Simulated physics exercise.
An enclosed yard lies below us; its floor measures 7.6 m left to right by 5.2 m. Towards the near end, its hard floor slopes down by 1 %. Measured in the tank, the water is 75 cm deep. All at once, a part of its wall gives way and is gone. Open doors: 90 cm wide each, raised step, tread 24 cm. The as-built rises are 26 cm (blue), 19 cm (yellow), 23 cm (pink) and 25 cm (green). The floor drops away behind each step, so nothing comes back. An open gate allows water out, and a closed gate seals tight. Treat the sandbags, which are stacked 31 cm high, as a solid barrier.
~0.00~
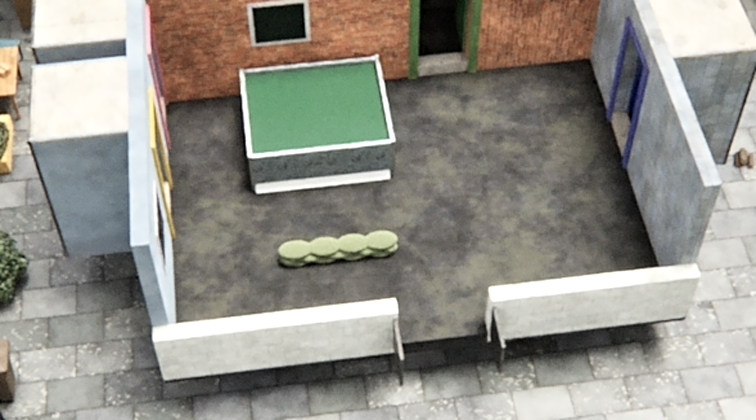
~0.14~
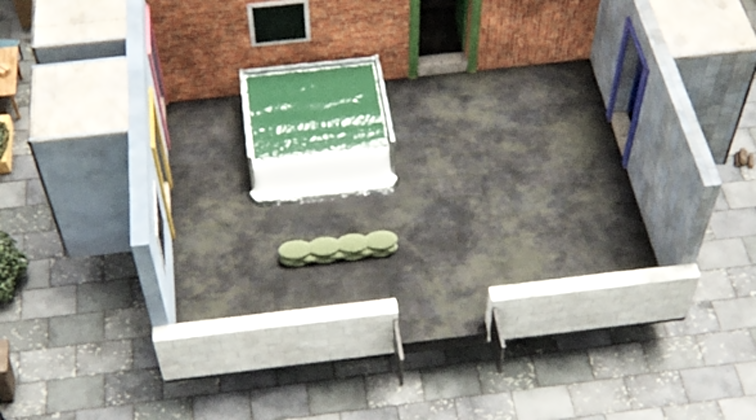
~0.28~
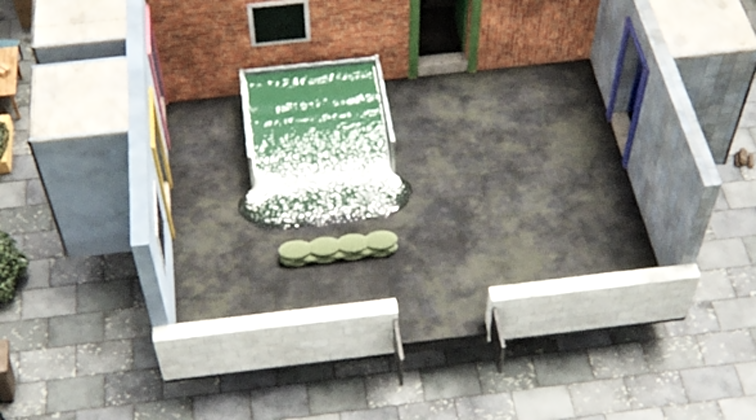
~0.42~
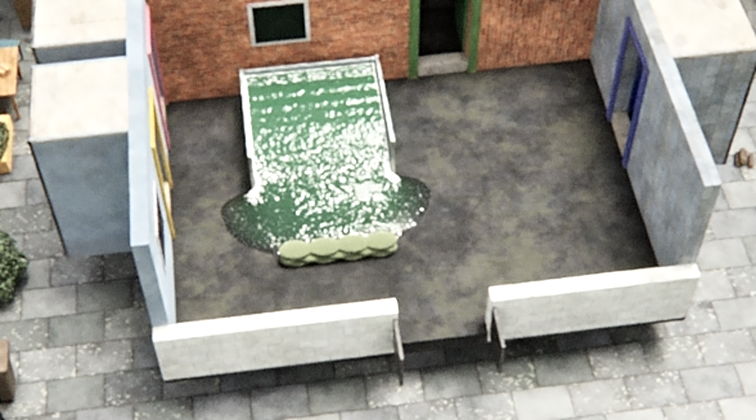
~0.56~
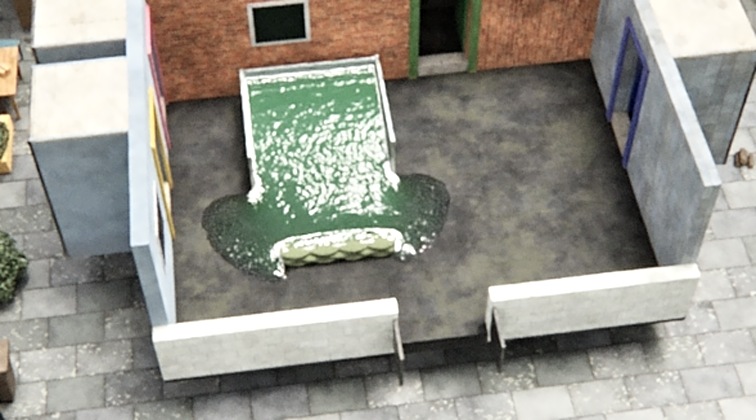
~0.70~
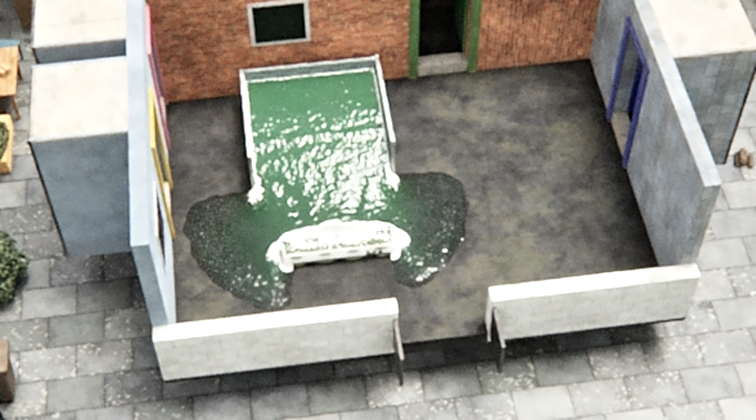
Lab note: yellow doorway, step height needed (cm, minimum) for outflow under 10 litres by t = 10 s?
Approx. 14.5 cm.
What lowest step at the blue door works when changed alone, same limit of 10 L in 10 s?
At the blue door you'd want roughly 8.0 cm.
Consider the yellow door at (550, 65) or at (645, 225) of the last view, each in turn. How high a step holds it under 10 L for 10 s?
Around 11.5 and 16 cm respectively.
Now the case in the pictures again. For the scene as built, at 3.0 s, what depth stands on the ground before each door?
Depth (cm): Blue 0 / yellow 16 / pink 0 / green 0.
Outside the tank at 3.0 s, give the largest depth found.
Close to 34 centimetres.
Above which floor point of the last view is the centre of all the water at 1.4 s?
The centre of all the water is around (323, 193).
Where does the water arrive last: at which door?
That would be the green door.
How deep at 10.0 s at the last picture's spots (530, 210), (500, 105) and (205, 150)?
Going through the spots in order gives 8, 9 and 6 centimetres.
After 1.4 s water covers 40 % of the floor, deepest (52 cm) near (331, 241); 2 cm at the yellow door, 0 litres in over its 19 cm step.
After 3.0 s water covers 65 % of the floor, deepest (34 cm) near (654, 289); 16 cm at the yellow door, 0 litres in over its 19 cm step.
After 10.0 s water covers 95 % of the floor, deepest (14 cm) near (390, 132); 7 cm at the yellow door, 1 litre in over its 19 cm step.
At the yellow door as built, the water arrived by 1.0 s and peaked near 18 cm at 3.4 s.
With a step of 12.5 cm, 21 litres would have come in within the 10 s; with 16.5 cm, 5 litres. So under 10 litres takes about 14.5 cm.
